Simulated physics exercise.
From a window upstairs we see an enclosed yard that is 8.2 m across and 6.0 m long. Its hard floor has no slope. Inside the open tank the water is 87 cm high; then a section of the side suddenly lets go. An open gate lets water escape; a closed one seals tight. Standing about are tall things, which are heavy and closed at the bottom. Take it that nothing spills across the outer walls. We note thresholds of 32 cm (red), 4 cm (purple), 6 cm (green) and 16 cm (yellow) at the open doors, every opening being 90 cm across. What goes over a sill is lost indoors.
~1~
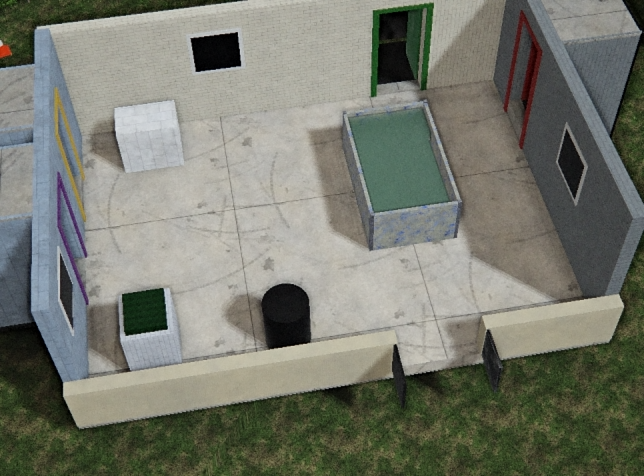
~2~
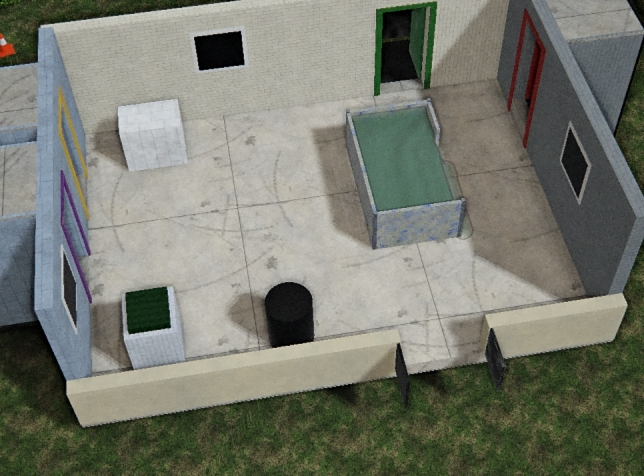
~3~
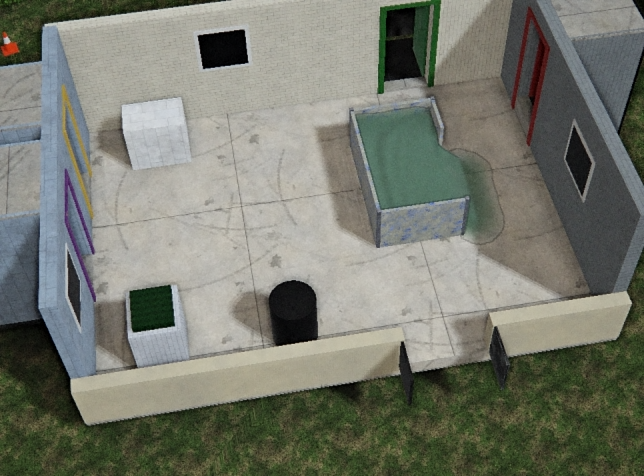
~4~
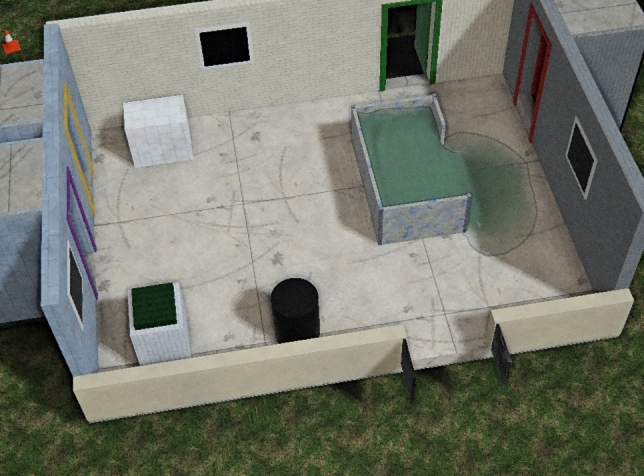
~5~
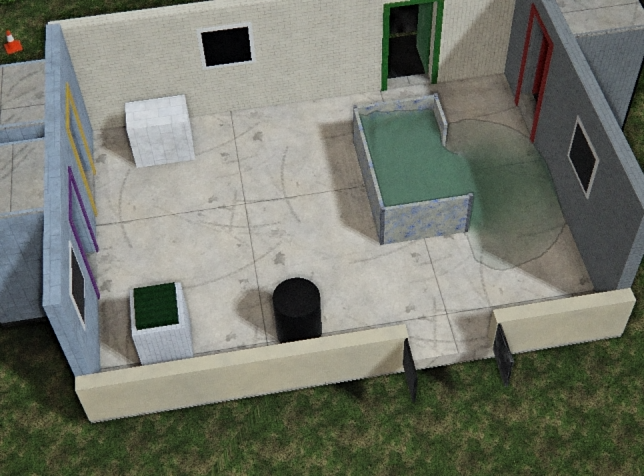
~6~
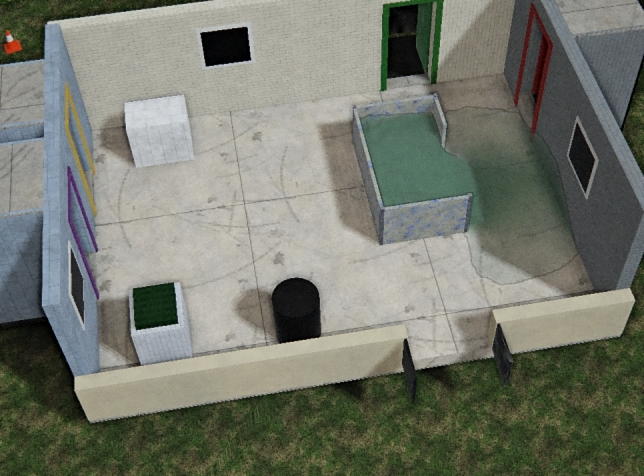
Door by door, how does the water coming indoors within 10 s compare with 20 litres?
Red door: Under the set amount. Purple door: Past the set amount. Green door: Past the set amount. Yellow door: Under the set amount.
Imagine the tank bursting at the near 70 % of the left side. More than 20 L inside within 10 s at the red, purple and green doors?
In that case, red door: Less than that, purple door: More than that, green door: Less than that.
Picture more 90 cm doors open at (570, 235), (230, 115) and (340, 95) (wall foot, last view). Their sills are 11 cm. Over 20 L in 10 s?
In turn: Beyond it, short of it, short of it.
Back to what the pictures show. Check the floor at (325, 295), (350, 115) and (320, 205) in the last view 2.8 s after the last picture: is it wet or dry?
Listed in sequence, the spots are drenched, drenched and bone dry.
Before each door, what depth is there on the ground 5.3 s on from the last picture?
Door by door, in cm: Red reads 11, purple reads 6, green reads 8, yellow reads 8.
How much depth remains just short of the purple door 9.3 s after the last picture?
About 9.0 cm deep.
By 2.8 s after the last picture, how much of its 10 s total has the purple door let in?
Fraction in by then: Around 0 per cent.
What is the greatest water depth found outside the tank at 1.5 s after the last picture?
About 52 cm.
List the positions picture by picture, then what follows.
In the first frame, still water, 87 cm deep, in the open tank at (400, 159).
In the second frame, water pours out at (445, 189) and has run 0.9 m, to (461, 238); typically 7 cm deep outside, 87 cm at the open tank's back.
In the third frame, the front is at (471, 155), 1.2 m from the gap at (449, 188); 1.4 m2 of floor is under water; 79 cm left at the back of the open tank.
In the fourth frame, the front is at (517, 158), 1.6 m from the gap at (451, 186); 3.2 m2 of floor is under water; 76 cm left at the back of the open tank.
In the fifth frame, the front is at (533, 143), 2.0 m from the gap at (453, 186); 5.1 m2 of floor is under water; 72 cm left at the back of the open tank.
In the sixth frame, the front is at (521, 117), 2.5 m from the gap at (452, 187); 6.2 m2 of floor is under water; 68 cm left at the back of the open tank.
Then, 0.7 s after the last picture water covers 15 % of the floor and is deepest (55 cm) near (547, 194); red door 26 cm at the sill, 0 L in, purple door not reached, green door not reached, yellow door not reached.
Then, 1.5 s after the last picture water covers 25 % of the floor and is deepest (52 cm) near (594, 308); red door 18 cm at the sill, 0 L in, purple door not reached, green door 11 cm at the sill, 0 L in, yellow door not reached.
Then, 2.8 s after the last picture water covers 55 % of the floor and is deepest (28 cm) near (597, 317); red door 15 cm at the sill, 0 L in, purple door not reached, green door 13 cm at the sill, 22 L in, yellow door not reached.
Then, 5.3 s after the last picture water covers 90 % of the floor and is deepest (16 cm) near (96, 230); red door 11 cm at the sill, 0 L in, purple door 6 cm at the sill, 0 L in, green door 8 cm at the sill, 50 L in, yellow door 8 cm at the sill, 0 L in.
Then, 9.3 s after the last picture water covers 100 % of the floor and is deepest (13 cm) near (93, 137); red door 5 cm at the sill, 0 L in, purple door 9 cm at the sill, 59 L in, green door 6 cm at the sill, 54 L in, yellow door 11 cm at the sill, 0 L in.
